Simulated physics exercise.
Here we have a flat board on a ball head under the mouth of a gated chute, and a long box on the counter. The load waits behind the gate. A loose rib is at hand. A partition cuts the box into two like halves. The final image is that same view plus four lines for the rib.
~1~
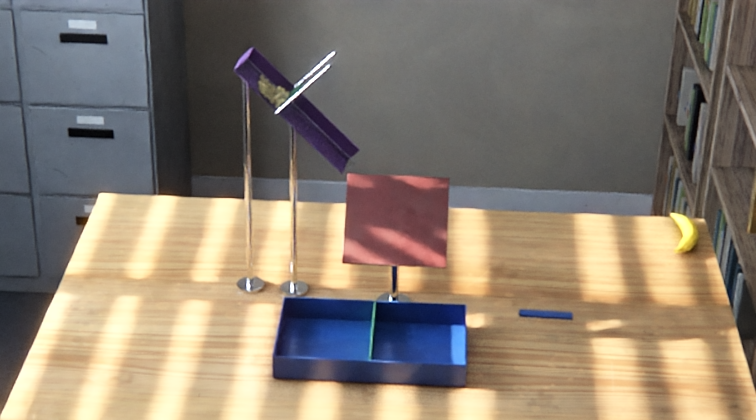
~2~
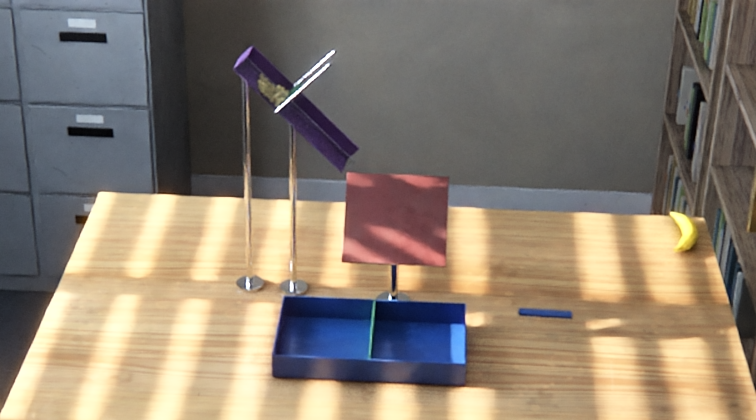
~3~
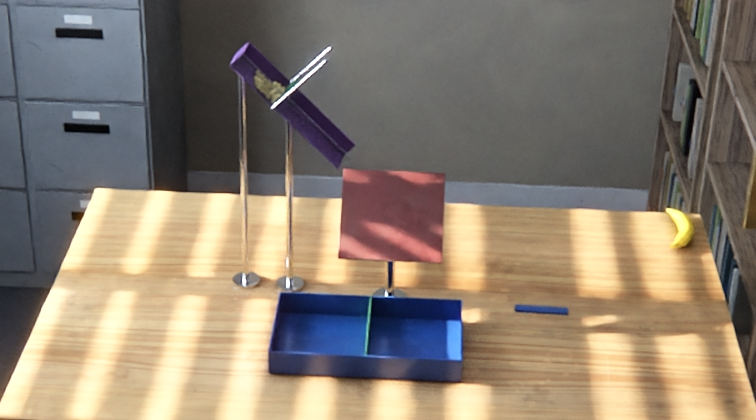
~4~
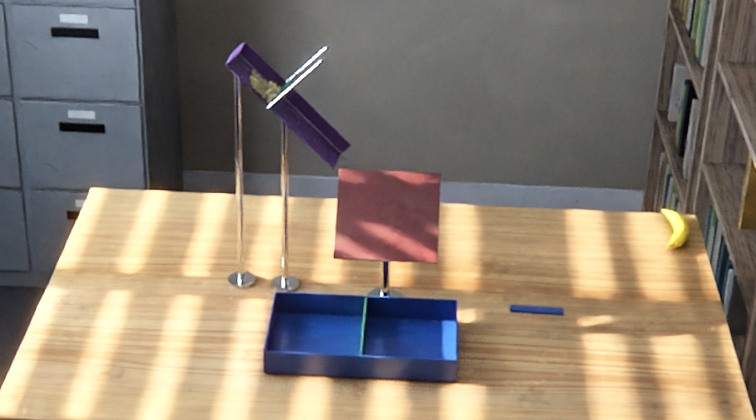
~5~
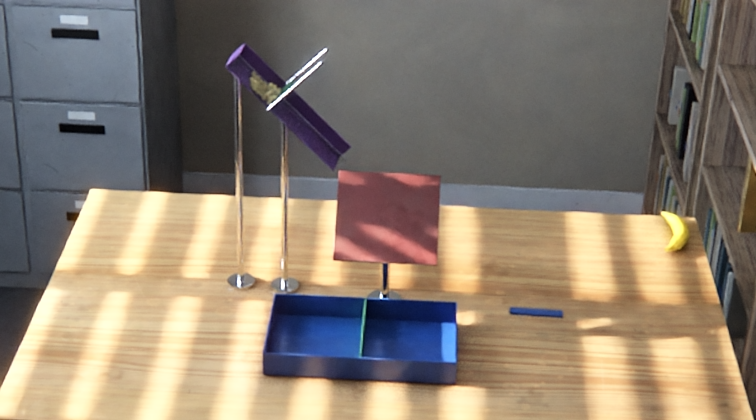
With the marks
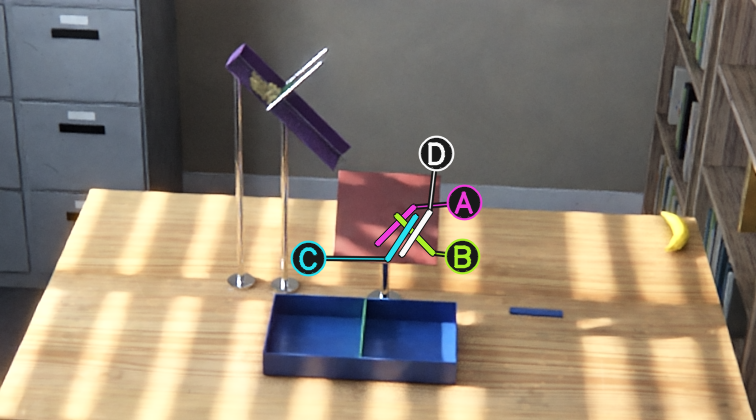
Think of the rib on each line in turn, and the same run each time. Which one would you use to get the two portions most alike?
It is C.
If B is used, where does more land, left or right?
Right.
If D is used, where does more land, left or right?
More lands on the right.
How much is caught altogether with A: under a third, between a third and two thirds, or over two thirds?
Line A gives over two thirds.
On the marked copy, line A from (413, 207) to (377, 243); line B from (397, 215) to (432, 253); line C from (415, 216) to (387, 259); line D from (429, 212) to (401, 254).
With A, of what is caught, most in the left half, about a quarter in the right.
With B, of what is caught, a stray few in the left half, nearly all in the right.
With C, of what is caught, about half in the left half, about half in the right.
With D, of what is caught, a small part in the left half, nearly all in the right.
